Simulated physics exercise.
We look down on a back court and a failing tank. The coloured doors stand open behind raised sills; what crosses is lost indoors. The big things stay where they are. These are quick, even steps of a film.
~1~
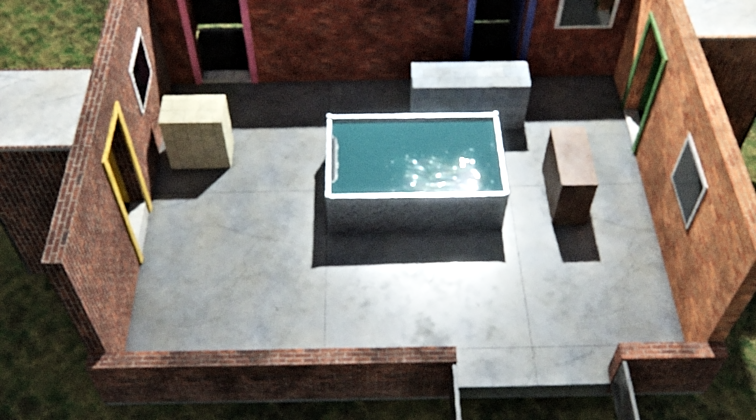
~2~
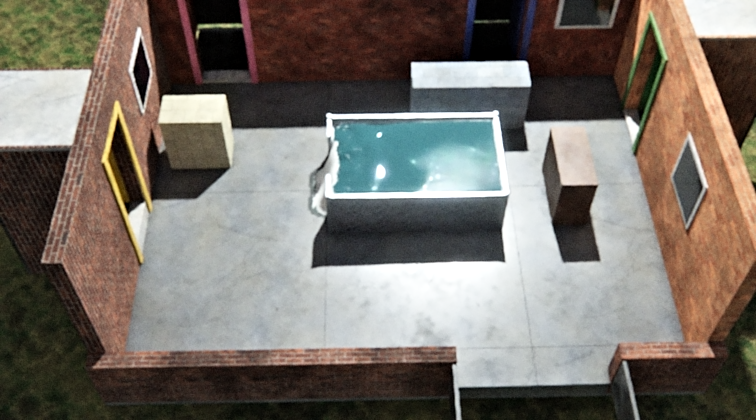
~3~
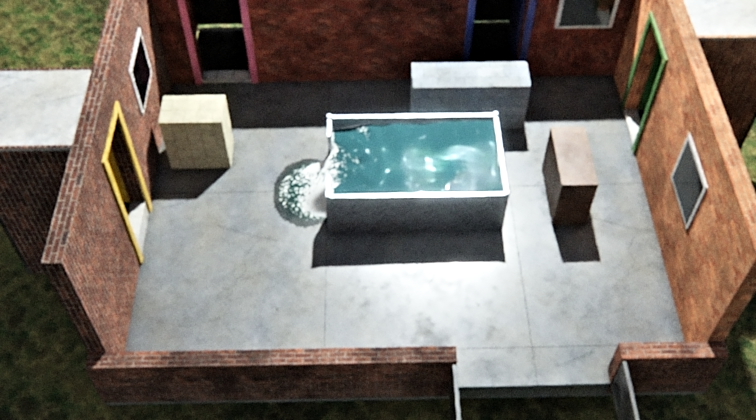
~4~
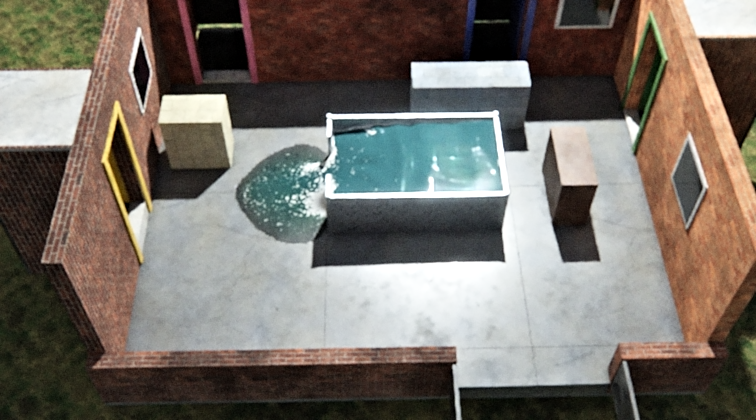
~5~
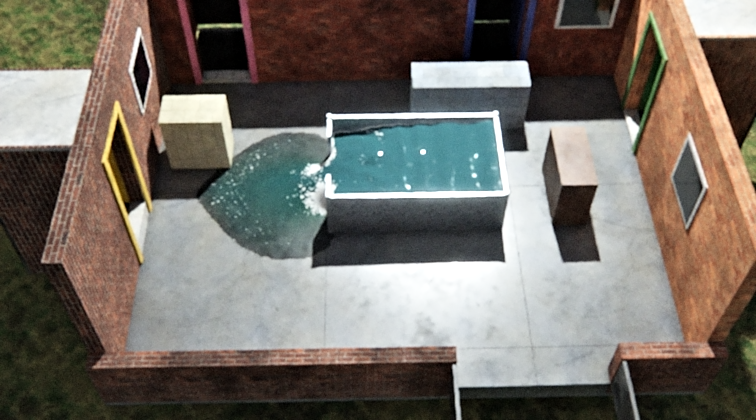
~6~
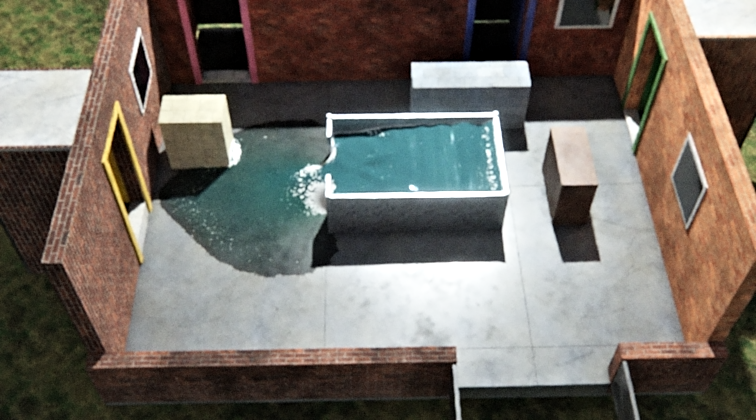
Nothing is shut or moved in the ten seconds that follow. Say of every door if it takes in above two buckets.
One by one: The pink door floods; the blue door holds within the limit; the yellow door holds within the limit; the green door holds within the limit.
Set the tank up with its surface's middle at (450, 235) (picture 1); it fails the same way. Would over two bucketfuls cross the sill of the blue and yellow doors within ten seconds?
Then: The blue one stays under, the yellow one keeps below it.
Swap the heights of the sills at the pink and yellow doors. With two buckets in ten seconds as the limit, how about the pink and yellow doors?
In short: The pink door takes less; the yellow door passes that mark.
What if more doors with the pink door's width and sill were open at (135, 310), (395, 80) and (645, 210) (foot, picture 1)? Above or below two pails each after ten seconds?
One after the other: Floods, stays under, holds.
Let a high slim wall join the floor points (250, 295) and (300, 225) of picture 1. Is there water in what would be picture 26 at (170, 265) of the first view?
There: Flooded.
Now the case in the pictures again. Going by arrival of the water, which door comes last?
I say the door marked green.
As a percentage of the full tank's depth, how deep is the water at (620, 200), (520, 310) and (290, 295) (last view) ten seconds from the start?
In turn 6, 6 and 6 in a hundred.
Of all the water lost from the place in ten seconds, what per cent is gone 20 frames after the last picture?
Roughly 50 per cent.
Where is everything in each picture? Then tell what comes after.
The first frame shows the tank at (415, 157) is whole and still.
In the second frame, water pours out at (332, 180) and has run to (320, 213).
In the third frame, water pours out at (332, 181) and has run to (280, 205).
In the fourth frame, water pours out at (332, 181) and has run to (241, 195).
In the fifth frame, water pours out at (332, 181) and has run to (204, 198).
In the sixth frame, water pours out at (332, 180) and has run to (167, 202).
A moment on, water covers 25 % of the floor; the pink door wet at the sill, nothing in, the blue door not reached, the yellow door wet at the sill, nothing in, the green door not reached.
Next, water covers 30 % of the floor; the pink door over two buckets in, the blue door not reached, the yellow door wet at the sill, nothing in, the green door not reached.
Then, water covers 40 % of the floor; the pink door far over two buckets in, the blue door not reached, the yellow door under two buckets in, the green door not reached.
Later, water covers 80 % of the floor; the pink door far over two buckets in, the blue door wet at the sill, nothing in, the yellow door under two buckets in, the green door not reached.
In the end, water covers 95 % of the floor; the pink door far over two buckets in, the blue door wet at the sill, nothing in, the yellow door under two buckets in, the green door wet at the sill, nothing in.
